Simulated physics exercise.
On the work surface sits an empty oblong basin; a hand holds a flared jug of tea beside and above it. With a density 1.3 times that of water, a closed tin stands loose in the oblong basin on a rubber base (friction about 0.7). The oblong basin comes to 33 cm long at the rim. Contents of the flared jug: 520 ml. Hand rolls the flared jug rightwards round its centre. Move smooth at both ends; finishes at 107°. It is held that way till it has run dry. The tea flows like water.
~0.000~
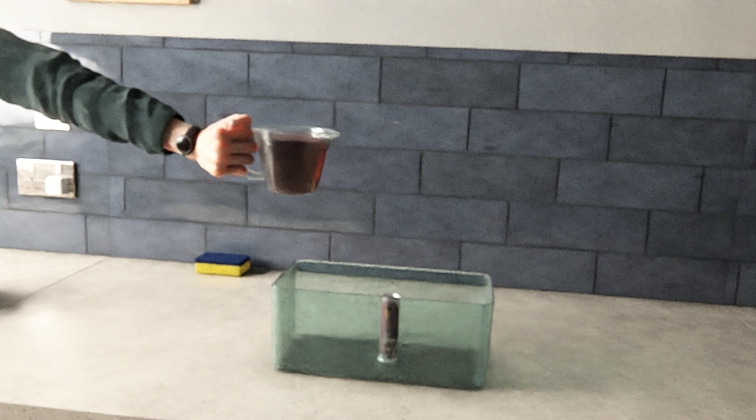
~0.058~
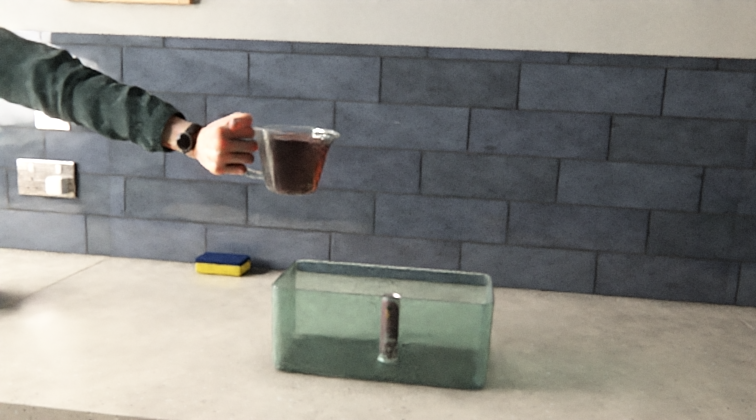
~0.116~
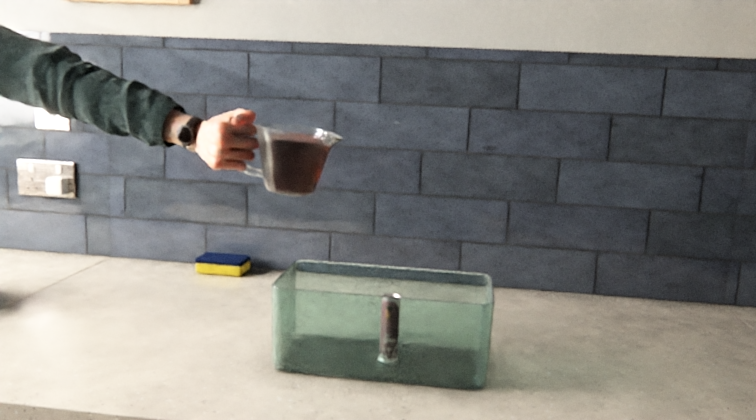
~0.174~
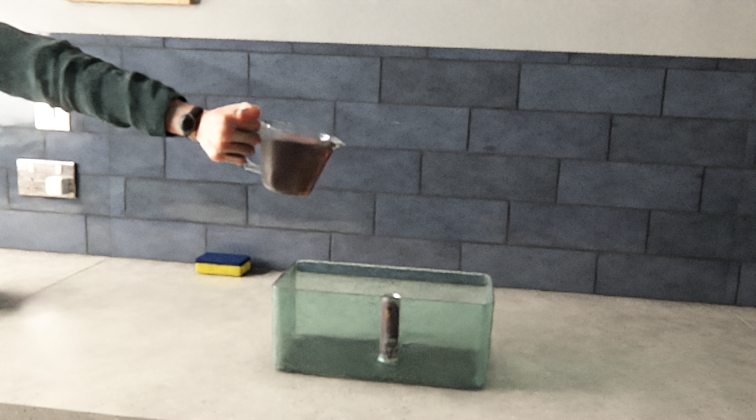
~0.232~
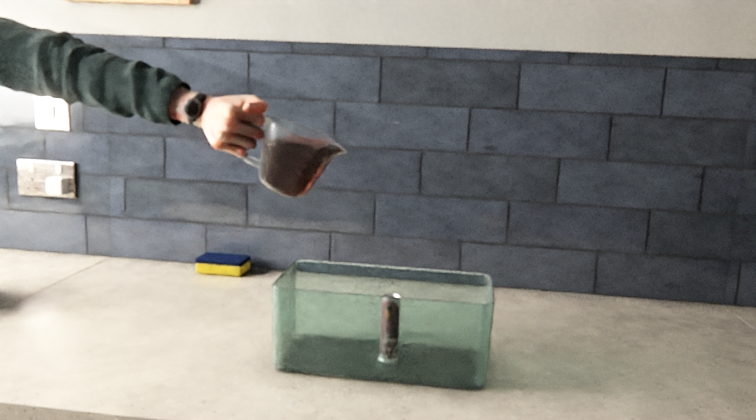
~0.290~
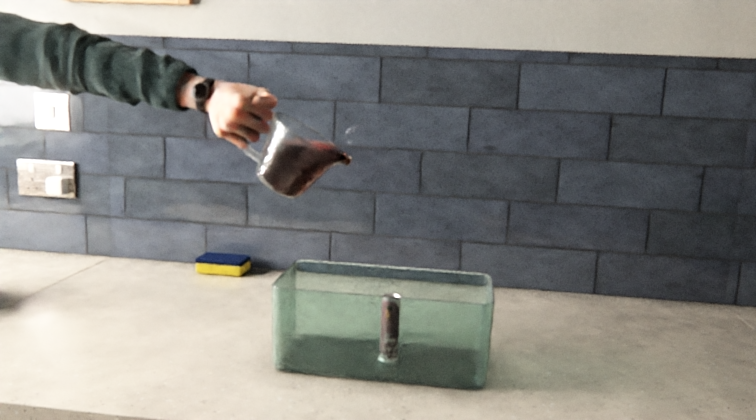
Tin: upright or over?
Over.
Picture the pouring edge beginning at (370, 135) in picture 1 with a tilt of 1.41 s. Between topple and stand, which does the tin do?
After that, the tin stays vertical.
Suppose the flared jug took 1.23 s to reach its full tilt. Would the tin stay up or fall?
In that case the tin overturns.
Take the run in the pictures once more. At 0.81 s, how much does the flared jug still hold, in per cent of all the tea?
Close to 2 percent of the total.
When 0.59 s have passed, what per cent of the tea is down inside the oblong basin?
Roughly 28 percent.
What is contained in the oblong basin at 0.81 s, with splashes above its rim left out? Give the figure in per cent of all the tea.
Close to 88 in a hundred.
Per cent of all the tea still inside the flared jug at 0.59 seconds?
36 %.
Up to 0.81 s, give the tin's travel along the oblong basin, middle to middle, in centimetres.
Roughly 3 cm.
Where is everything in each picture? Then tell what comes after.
In the first frame, it leans 0°; its right rim is at (340, 133); the tea meets the walls at (260, 137) and (329, 141); the oblong basin's rim runs from (284, 274) to (492, 290); the tin's top is at (391, 299).
In the second frame, it leans 1°; its right rim is at (341, 134); the tea meets the walls at (261, 137) and (330, 141).
In the third frame, it leans 5°; its right rim is at (343, 138); the tea meets the walls at (263, 136) and (331, 143).
In the fourth frame, it leans 12°; its right rim is at (345, 144); the tea meets the walls at (265, 136) and (335, 144).
In the fifth frame, it leans 21°; its right rim is at (347, 153); the tea meets the walls at (268, 139) and (342, 147).
In the sixth frame, it leans 31°; its right rim is at (347, 163); the tea meets the walls at (268, 143) and (345, 155); 3 per cent is over the edge.
By 0.59 s the tilt is 90° and 36 per cent is still to pour; the tin stands where it began.
By 0.81 s the tilt is 107° and 2 per cent is still to pour; the tin leans 18°.
By 1.05 s the tilt is 107° and 0 per cent is still to pour; the tin lies on its side.
By 1.30 s the tilt is 107° and 0 per cent is still to pour; the tin lies on its side.
At rest the tin lies on its side.
